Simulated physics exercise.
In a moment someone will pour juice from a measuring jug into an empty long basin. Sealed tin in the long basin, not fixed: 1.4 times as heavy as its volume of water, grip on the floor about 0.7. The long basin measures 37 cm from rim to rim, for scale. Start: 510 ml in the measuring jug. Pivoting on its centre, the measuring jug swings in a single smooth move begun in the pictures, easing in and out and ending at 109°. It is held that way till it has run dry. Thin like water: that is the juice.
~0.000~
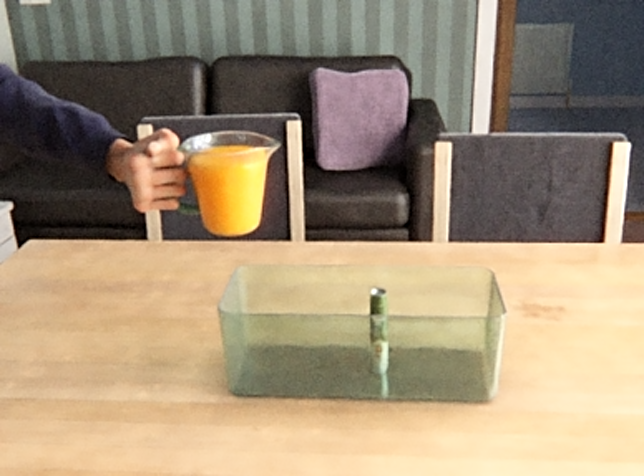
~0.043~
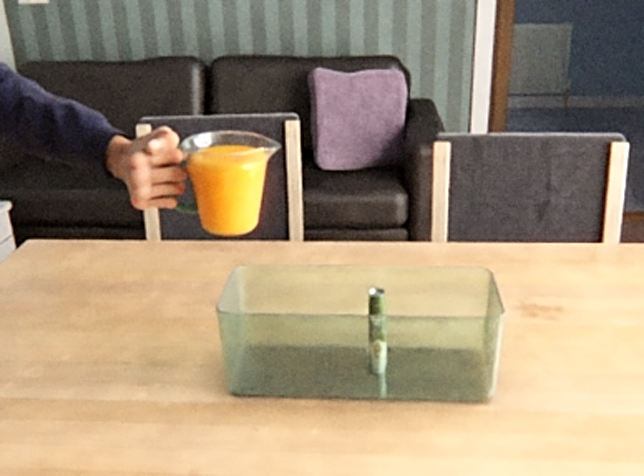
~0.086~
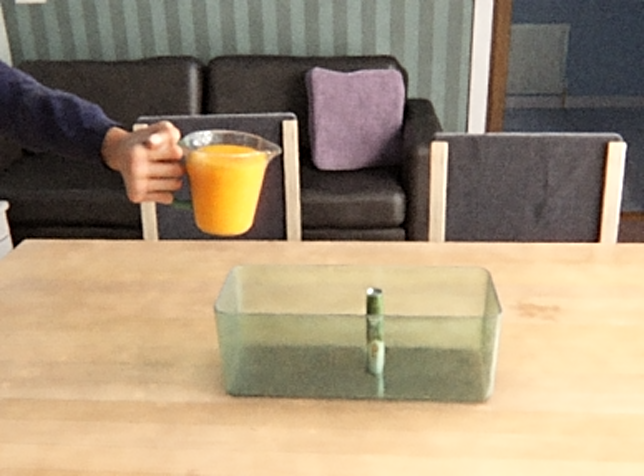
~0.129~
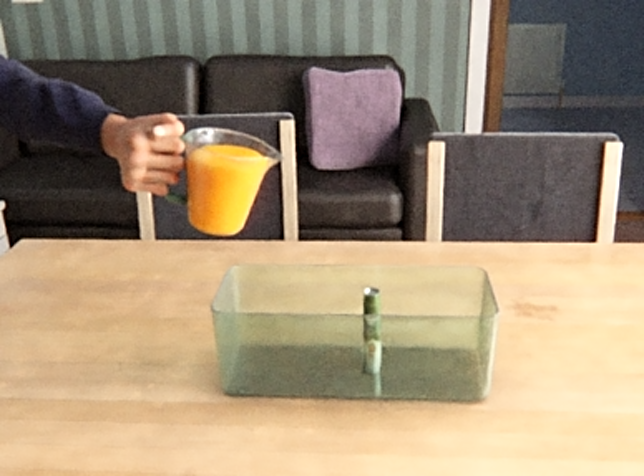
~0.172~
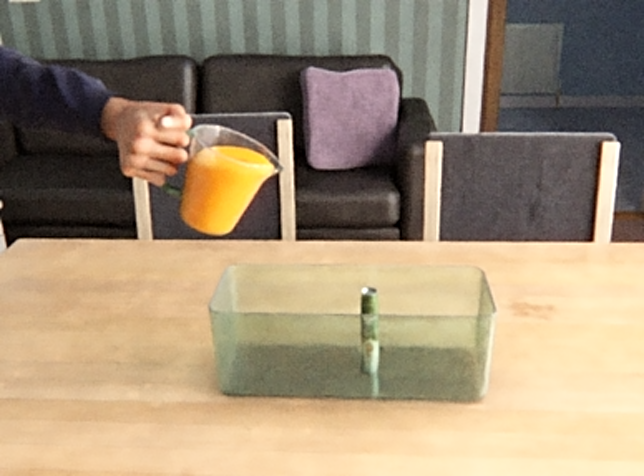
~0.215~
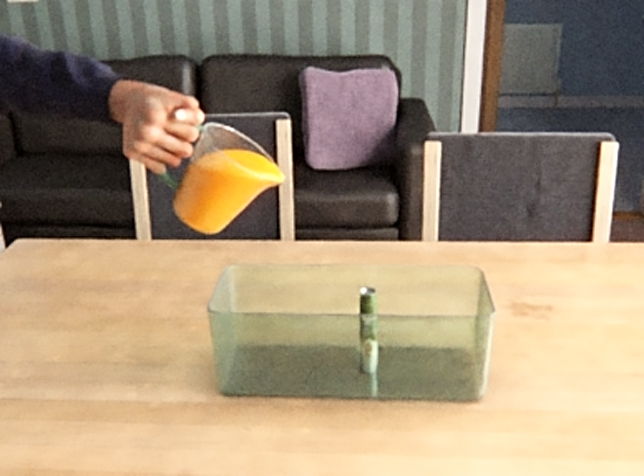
A hand held a clear jug of orange juice above a wooden table, left of a long green see-through basin, then steadily tilted it to the right until the juice reached its spout.
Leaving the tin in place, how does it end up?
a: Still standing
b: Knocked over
Answer: A.
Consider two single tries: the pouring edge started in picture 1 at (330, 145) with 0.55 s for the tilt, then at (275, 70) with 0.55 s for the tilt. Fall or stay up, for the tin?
In the first try it comes down; in the second it comes down.
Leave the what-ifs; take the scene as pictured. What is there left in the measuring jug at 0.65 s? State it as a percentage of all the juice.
I'd estimate some 5 per cent.
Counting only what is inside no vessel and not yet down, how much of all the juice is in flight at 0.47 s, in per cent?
Estimate: About 30 % of all of it.
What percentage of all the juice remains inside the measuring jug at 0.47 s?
About 40 per cent.
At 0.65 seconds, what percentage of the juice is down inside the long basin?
That comes to about 84 percent.
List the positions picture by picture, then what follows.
Tilt 0°; pouring edge (280, 144); surface from (191, 155) to (266, 155); the long basin's rim runs from (228, 289) to (500, 292); the tin's top is at (379, 296), in the first frame.
Tilt 2°; pouring edge (280, 146); surface from (190, 154) to (266, 156), in the second frame.
Tilt 6°; pouring edge (281, 150); surface from (190, 152) to (266, 157), in the third frame.
Tilt 14°; pouring edge (283, 158); surface from (191, 151) to (267, 160), in the fourth frame.
Tilt 24°; pouring edge (285, 169); surface from (192, 155) to (272, 163), in the fifth frame.
Tilt 36°; pouring edge (286, 183); surface from (188, 169) to (279, 172); 1 per cent is over the edge, in the sixth frame.
After 0.47 s the tilt is 103° and 40 per cent is still to pour; the tin stands where it began.
After 0.65 s the tilt is 109° and 5 per cent is still to pour; the tin stands where it began.
After 0.84 s the tilt is 109° and 0 per cent is still to pour; the tin stands where it began.
After 1.05 s the tilt is 109° and 0 per cent is still to pour; the tin stands where it began.
In the end the tin stands where it began.
